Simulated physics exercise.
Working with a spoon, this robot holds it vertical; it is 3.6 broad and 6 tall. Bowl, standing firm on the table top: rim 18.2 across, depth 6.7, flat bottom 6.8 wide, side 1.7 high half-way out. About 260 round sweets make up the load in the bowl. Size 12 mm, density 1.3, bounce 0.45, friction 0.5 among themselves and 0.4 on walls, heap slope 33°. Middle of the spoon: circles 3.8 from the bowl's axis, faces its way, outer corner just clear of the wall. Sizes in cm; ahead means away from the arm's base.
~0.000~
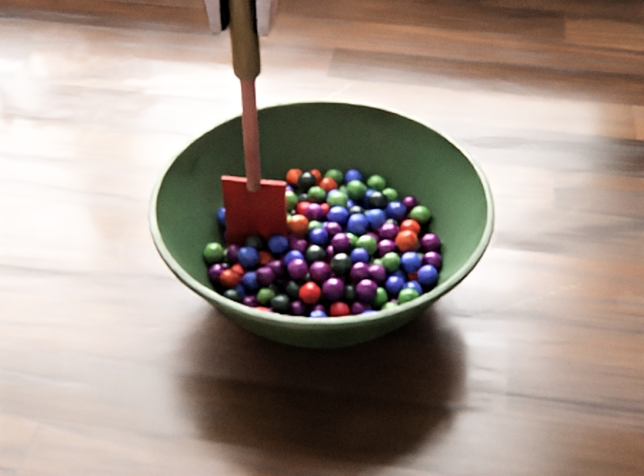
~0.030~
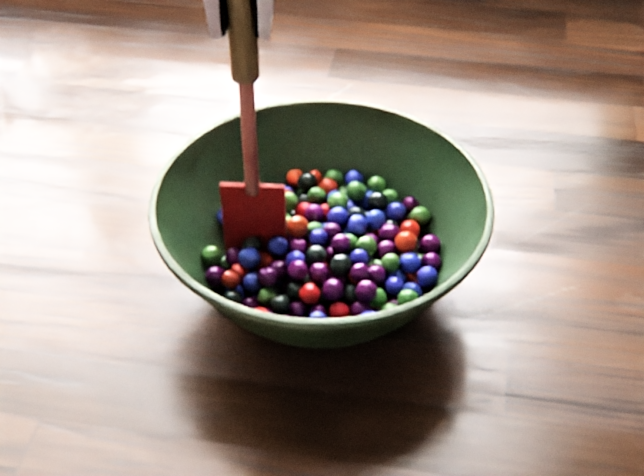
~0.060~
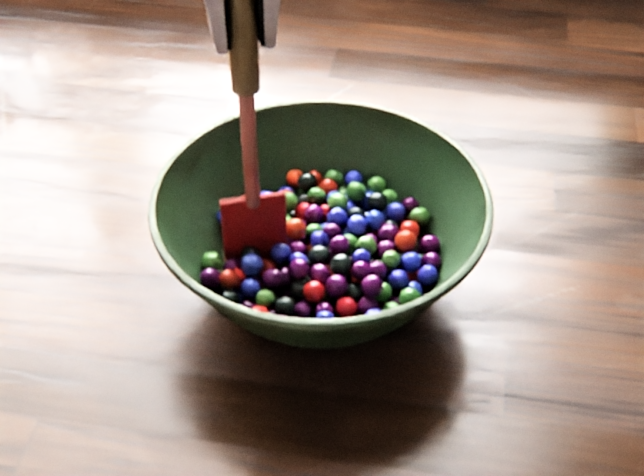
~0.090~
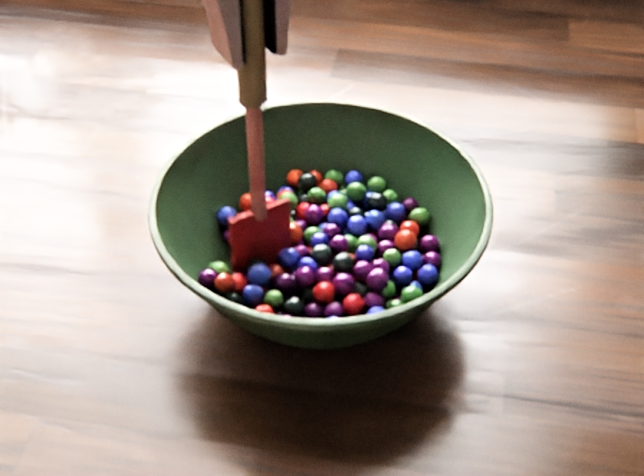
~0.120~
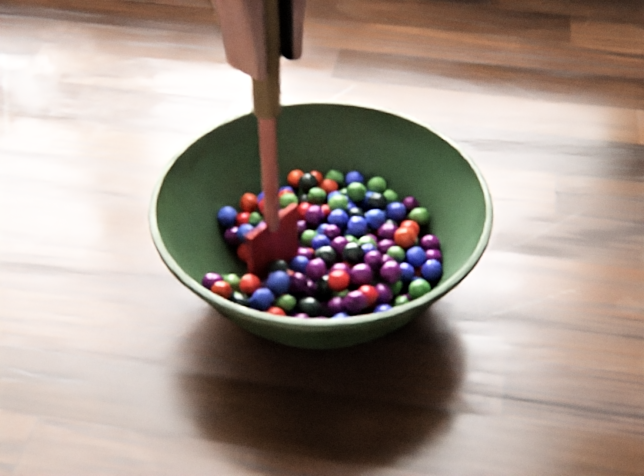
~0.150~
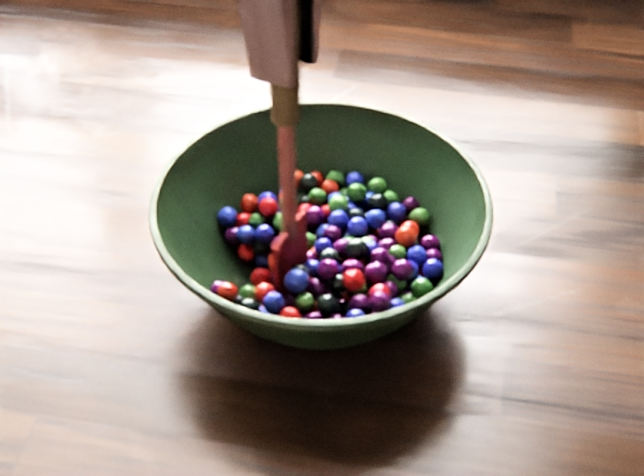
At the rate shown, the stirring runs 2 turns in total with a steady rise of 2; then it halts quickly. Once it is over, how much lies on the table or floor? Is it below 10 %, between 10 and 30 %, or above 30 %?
Below 10 %.
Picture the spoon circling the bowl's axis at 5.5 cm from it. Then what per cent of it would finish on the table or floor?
That would make it around 0 percent.
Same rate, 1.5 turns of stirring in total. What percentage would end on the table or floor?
Roughly 0 per cent.
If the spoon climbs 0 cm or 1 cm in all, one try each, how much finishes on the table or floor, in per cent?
Roughly 5 percent, then roughly 0 percent.
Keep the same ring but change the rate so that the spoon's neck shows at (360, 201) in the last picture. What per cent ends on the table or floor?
It works out to roughly 25 percent.
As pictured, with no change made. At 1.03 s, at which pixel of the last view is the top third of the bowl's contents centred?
It is centred roughly at (357, 235).
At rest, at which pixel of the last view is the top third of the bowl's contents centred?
The centre is near pixel (295, 263).
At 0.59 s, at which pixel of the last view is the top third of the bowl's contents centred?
Near (237, 204).
By 0.59 s, 328° round, highest piece 8 above the table; 250 in the bowl, 6 on the table or floor, 1 in flight or on the tool.
By 1.03 s, 222° round, highest piece 6 above the table; 250 in the bowl, 7 on the table or floor.
By 1.45 s, 0° round, highest piece 6 above the table; 250 in the bowl, 7 on the table or floor.
By 2.15 s, 0° round, highest piece 6 above the table; 250 in the bowl, 7 on the table or floor.
Final count, 250 in the bowl, 7 on the table or floor. That is 3 % on the table or floor.
